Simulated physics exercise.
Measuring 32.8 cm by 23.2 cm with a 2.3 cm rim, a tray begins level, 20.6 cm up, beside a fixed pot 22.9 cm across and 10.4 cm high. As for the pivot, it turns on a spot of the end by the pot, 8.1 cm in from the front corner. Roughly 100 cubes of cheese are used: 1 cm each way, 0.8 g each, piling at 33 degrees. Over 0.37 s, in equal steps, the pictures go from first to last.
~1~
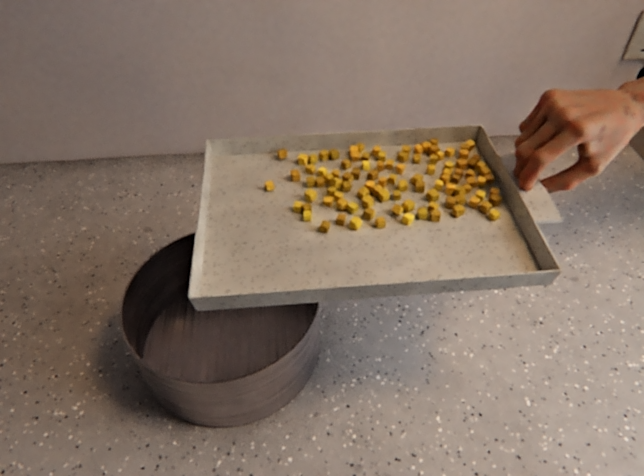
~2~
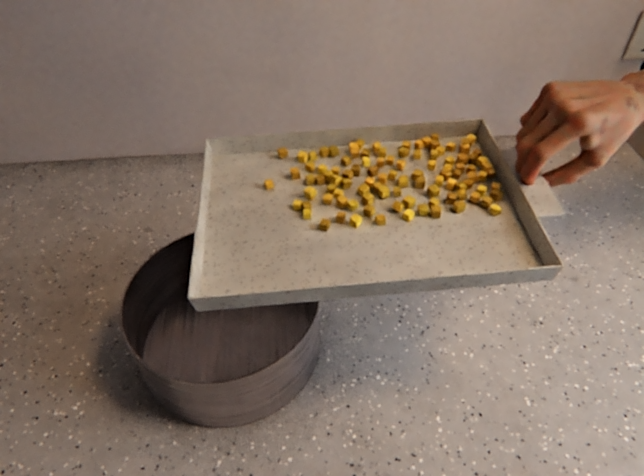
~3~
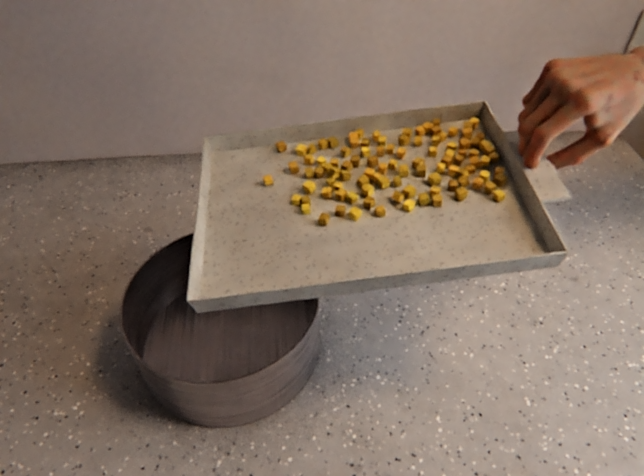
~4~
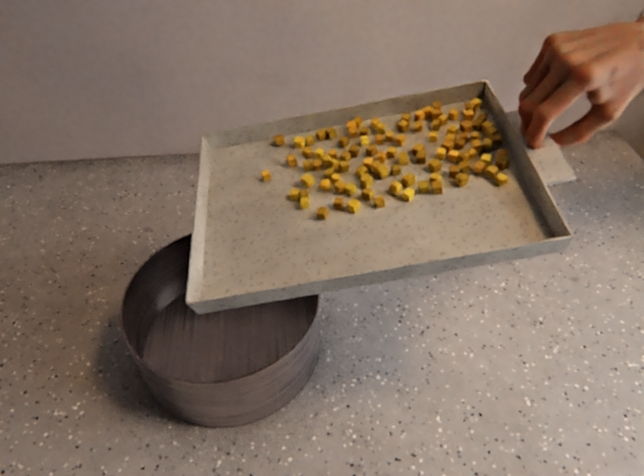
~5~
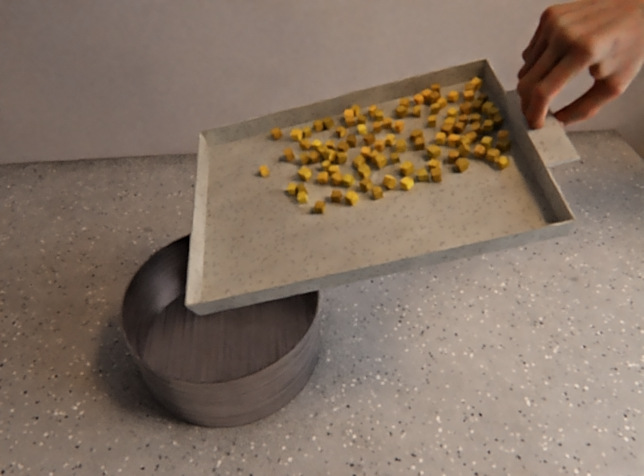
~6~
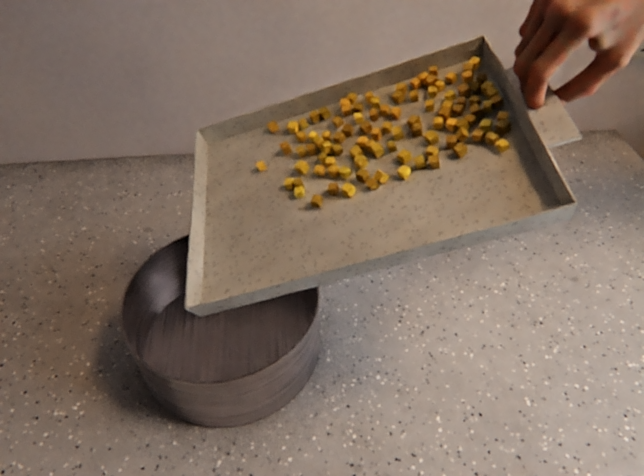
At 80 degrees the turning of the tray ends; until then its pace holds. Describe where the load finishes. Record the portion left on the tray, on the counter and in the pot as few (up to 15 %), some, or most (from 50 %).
Result. Left on the tray: Some; counter: Some; pot: Some.
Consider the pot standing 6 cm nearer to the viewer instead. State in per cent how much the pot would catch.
Result after the change: About 40 in a hundred.
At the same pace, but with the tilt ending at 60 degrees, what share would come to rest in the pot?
Then about 20 per cent.
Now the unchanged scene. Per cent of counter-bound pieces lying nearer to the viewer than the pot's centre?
90 %.
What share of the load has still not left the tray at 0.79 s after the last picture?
Close to 45 in a hundred parts of the load.
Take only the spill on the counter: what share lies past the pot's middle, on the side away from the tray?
Near 100 in a hundred.
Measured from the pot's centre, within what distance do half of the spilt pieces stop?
That comes to near 34 cm.
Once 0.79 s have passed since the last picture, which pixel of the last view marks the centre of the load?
Load centre: About (168, 297) px.
Then, 0.47 s after the last picture, tilt 48 degrees; the tray holds 100 %, the pot 0 %.
Then, 0.79 s after the last picture, tilt 68 degrees; the tray holds 45 %, the pot 5 %.
Then, 1.20 s after the last picture, tilt 80 degrees; the tray holds 40 %, the pot 25 %.
In the end, tray 40 %, counter 35 %, pot 25 %.
